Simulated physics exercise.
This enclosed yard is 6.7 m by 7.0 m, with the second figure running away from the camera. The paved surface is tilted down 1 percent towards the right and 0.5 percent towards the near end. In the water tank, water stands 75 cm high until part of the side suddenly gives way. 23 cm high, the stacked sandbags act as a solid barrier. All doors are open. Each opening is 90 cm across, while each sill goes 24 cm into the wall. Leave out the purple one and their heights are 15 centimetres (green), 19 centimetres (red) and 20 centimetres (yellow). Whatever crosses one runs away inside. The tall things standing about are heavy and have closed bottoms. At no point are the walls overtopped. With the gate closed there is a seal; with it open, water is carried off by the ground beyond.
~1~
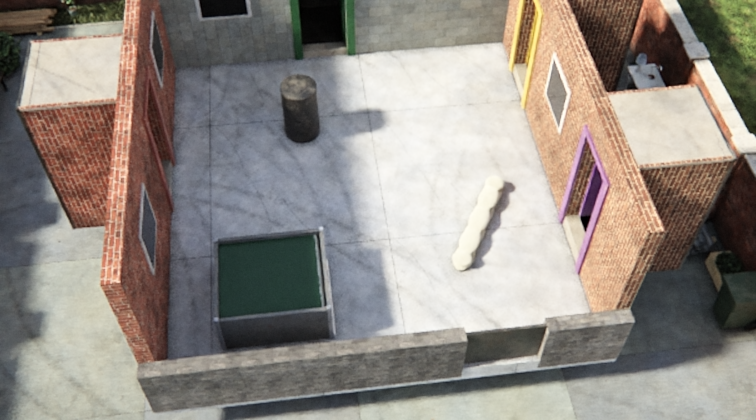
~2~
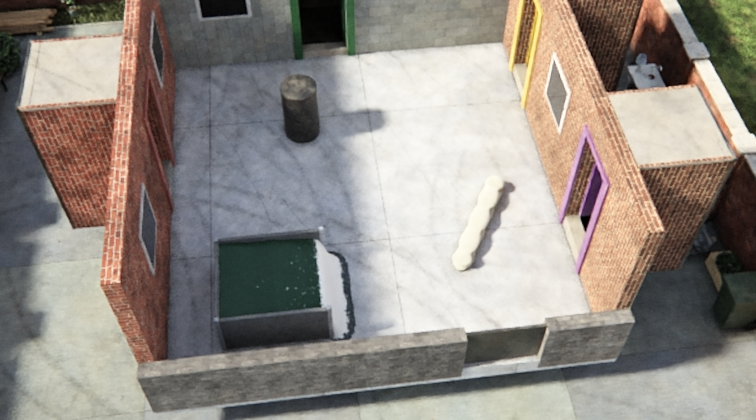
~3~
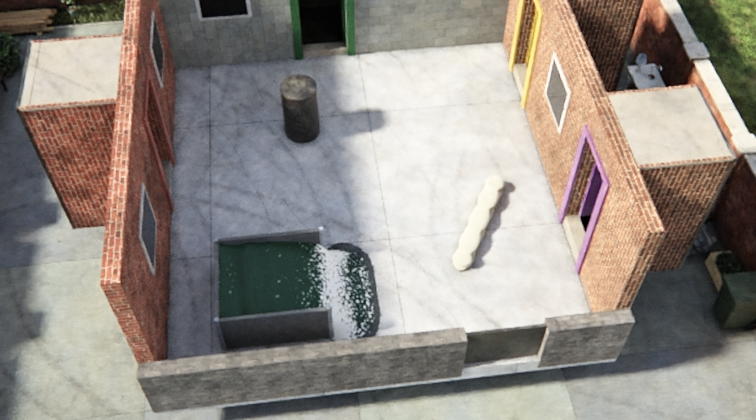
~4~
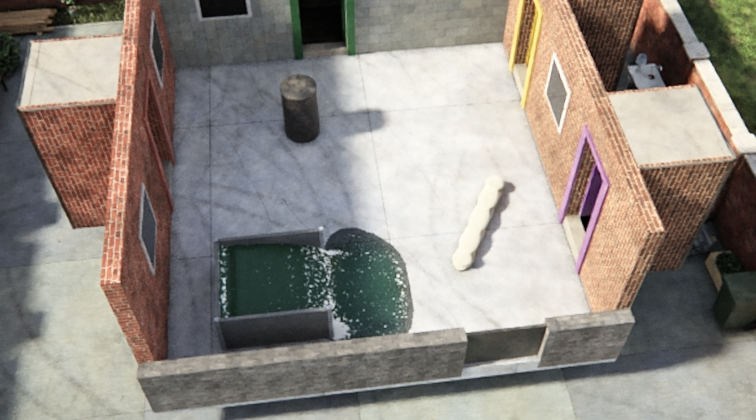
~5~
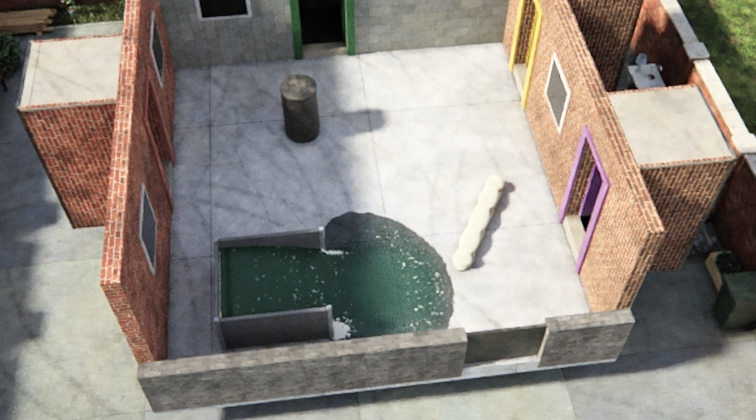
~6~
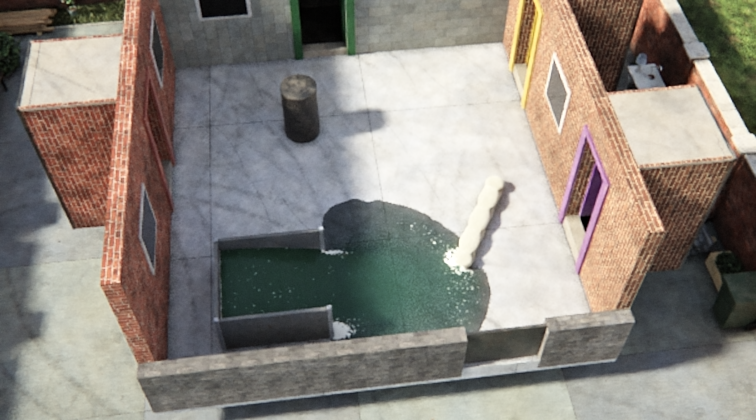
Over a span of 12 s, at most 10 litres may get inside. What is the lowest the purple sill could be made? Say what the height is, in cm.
Around 15 cm high.
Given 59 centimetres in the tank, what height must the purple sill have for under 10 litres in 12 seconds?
The step needs to be some 10.0 cm.
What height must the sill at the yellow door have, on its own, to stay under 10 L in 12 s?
Door yellow, min height approx. 11.0 cm.
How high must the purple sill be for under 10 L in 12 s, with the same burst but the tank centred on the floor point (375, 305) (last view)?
In that case about 25 cm.
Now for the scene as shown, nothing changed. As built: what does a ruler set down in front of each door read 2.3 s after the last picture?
Lab note, depth in cm: Green 0; purple 17; red 0; yellow 11.
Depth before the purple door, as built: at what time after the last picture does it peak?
Approximately 1.8 s.
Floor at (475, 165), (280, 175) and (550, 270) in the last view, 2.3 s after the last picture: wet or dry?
One by one: Drenched, clear, drenched.
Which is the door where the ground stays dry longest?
Final door: Red.
Then, 0.7 s after the last picture water covers 25 % of the floor, deepest (32 cm) near (587, 300); 6 cm at the purple door, 0 litres in over its 22 cm sill.
Then, 2.3 s after the last picture water covers 45 % of the floor, deepest (30 cm) near (600, 339); 17 cm at the purple door, 0 litres in over its 22 cm sill.
Then, 11.3 s after the last picture water covers 95 % of the floor, deepest (8 cm) near (553, 230); 6 cm at the purple door, 0 litres in over its 22 cm sill.
At the purple door as built, the water peaked near 19 cm, 1.9 s after the last picture.
Run again over the same 12 s with other heights there, 20 litres in over 12.5 cm, 4 litres over 17 cm. The limit of 10 litres is kept from about 15 cm up.
